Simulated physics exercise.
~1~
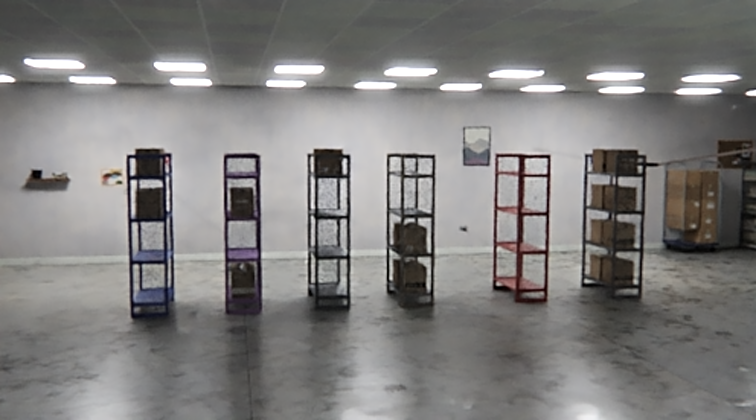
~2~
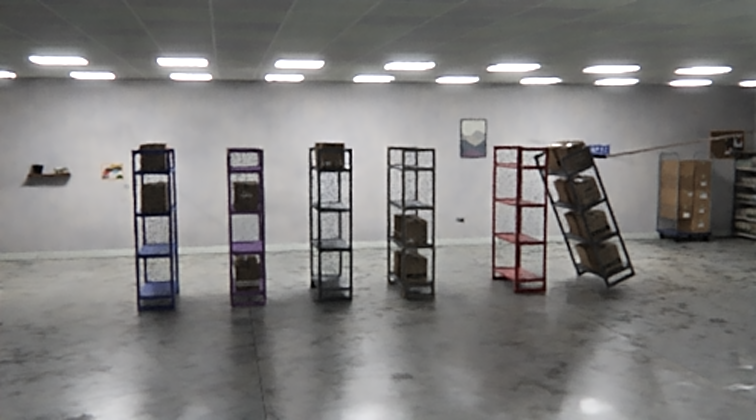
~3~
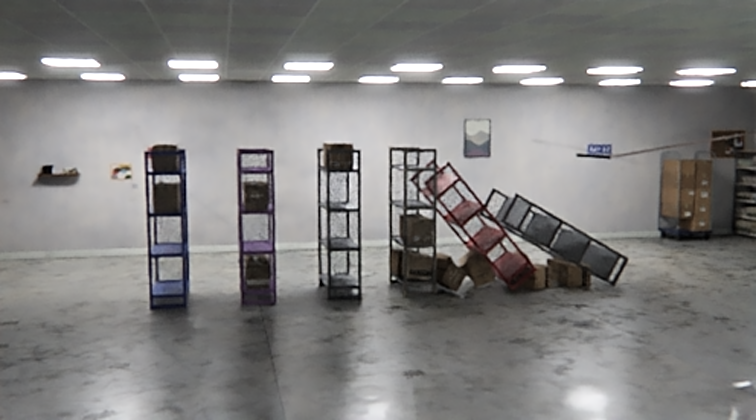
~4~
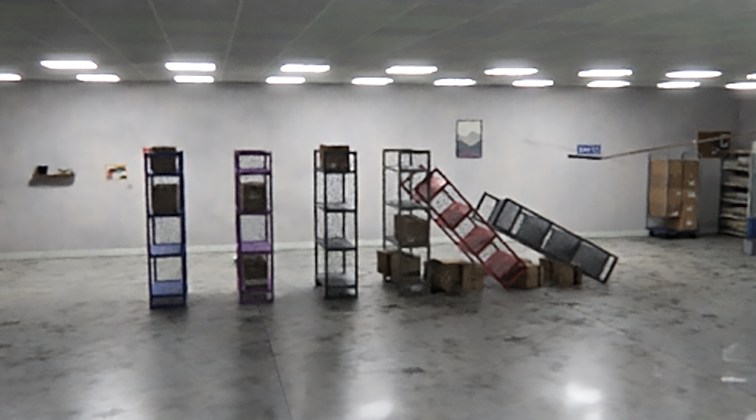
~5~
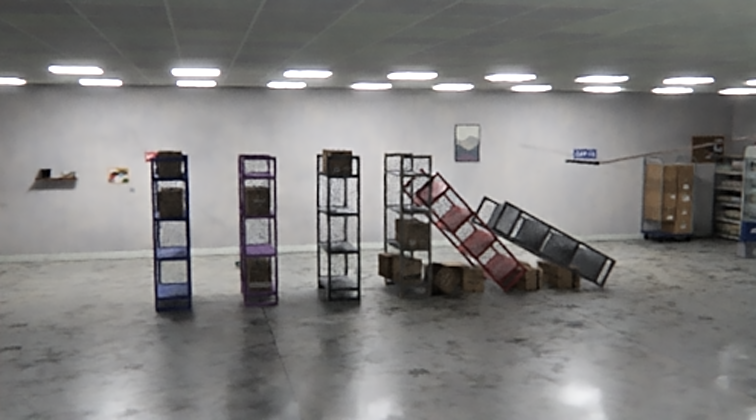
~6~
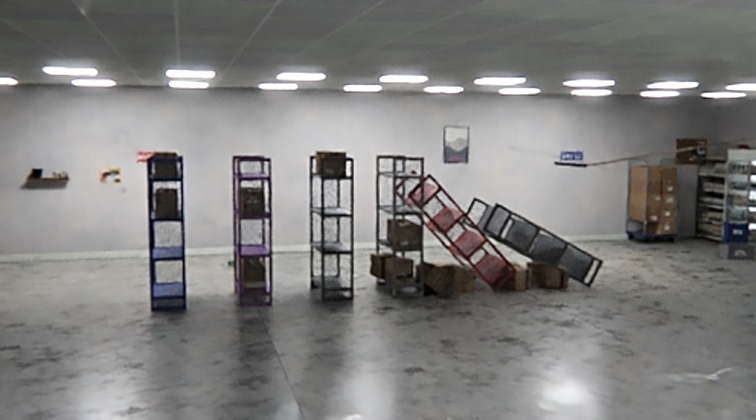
The clip shows six shelving units in a row as the rightmost, loaded with cartons, topples left into the red one, which tips against the next unit. Cartons spill onto the floor, and the two units rest slanted while the other four, including purple and blue, remain standing.
